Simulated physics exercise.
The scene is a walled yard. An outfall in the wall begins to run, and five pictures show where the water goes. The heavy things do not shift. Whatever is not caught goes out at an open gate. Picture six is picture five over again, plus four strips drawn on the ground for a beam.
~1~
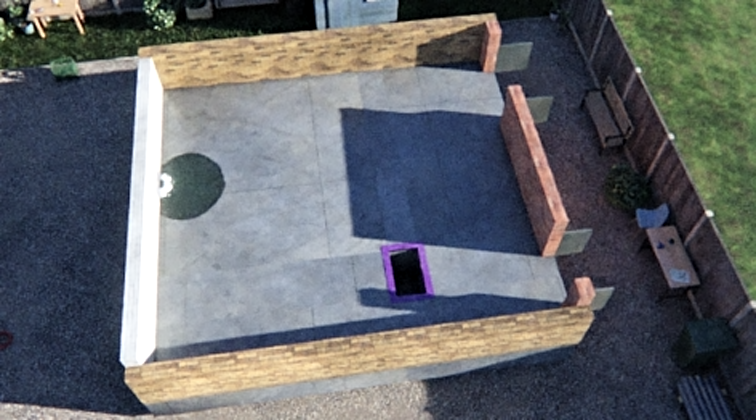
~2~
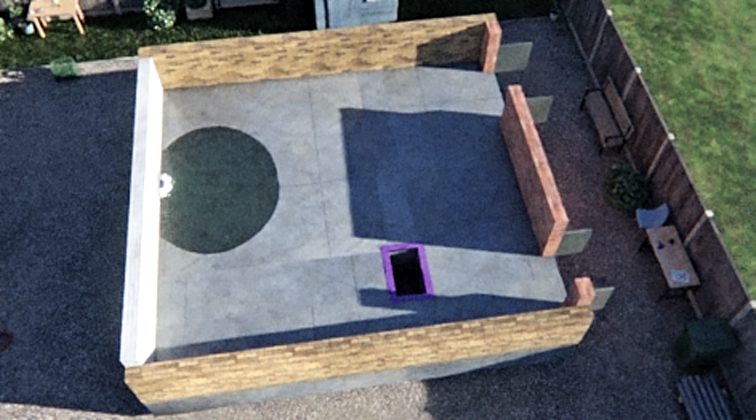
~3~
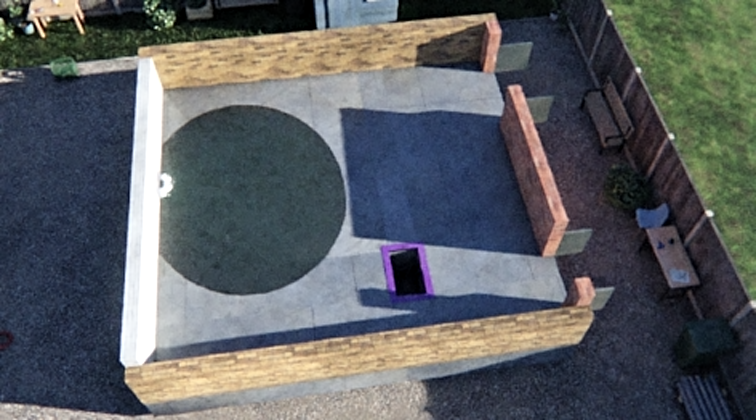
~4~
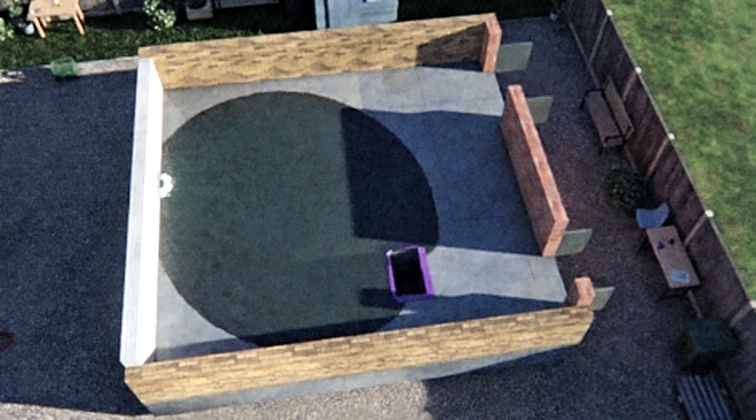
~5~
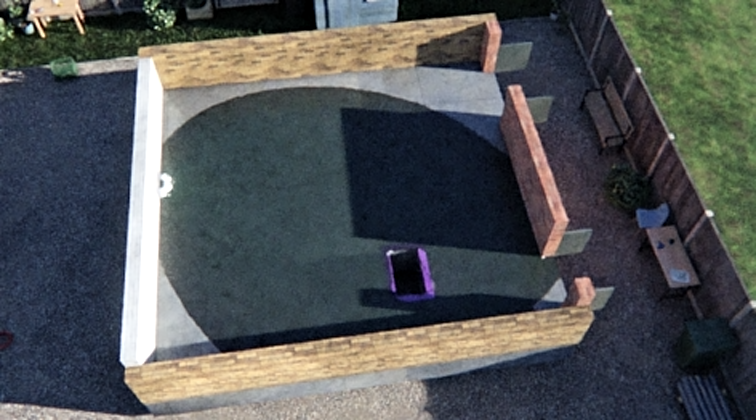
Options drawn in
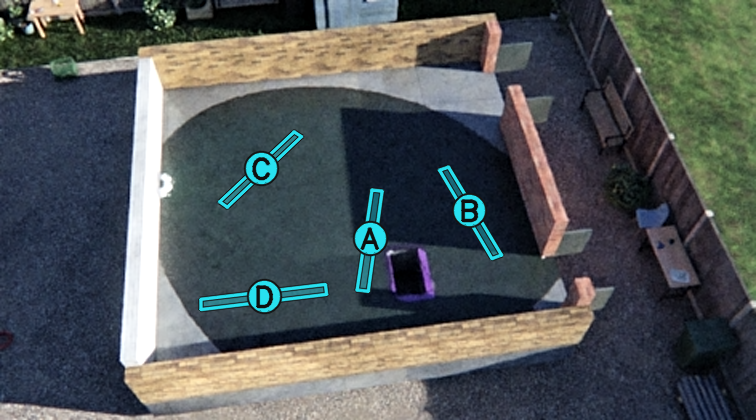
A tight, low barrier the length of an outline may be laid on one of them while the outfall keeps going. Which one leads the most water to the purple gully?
It is D.
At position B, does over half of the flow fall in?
No, it does not.
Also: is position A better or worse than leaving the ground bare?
Position A is worse.
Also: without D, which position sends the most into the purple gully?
It is B.
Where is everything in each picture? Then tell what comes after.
Outfall at (158, 184); purple gully at (407, 272); open gate at (550, 283); open gate at (491, 98); front seen at (216, 192), 3 % of the ground wet; purple gully still dry, in the first frame.
Front seen at (275, 178), 12 % of the ground wet; purple gully still dry, in the second frame.
Front seen at (327, 249), 27 % of the ground wet; purple gully still dry, in the third frame.
Front seen at (431, 232), 50 % of the ground wet; purple gully taking water, in the fourth frame.
Front seen at (549, 285), 76 % of the ground wet; purple gully taking water, in the fifth frame.
On the marked copy, A from (362, 290) to (377, 190); B from (444, 168) to (496, 256); C from (223, 204) to (297, 134); D from (200, 304) to (326, 289).
With A, about 9 % of the stream goes into the purple gully, about 90 % out by the gates.
With B, about 27 % of the stream goes into the purple gully, about 73 % out by the gates.
With C, about 13 % of the stream goes into the purple gully, about 87 % out by the gates.
With D, about 37 % of the stream goes into the purple gully, about 63 % out by the gates.
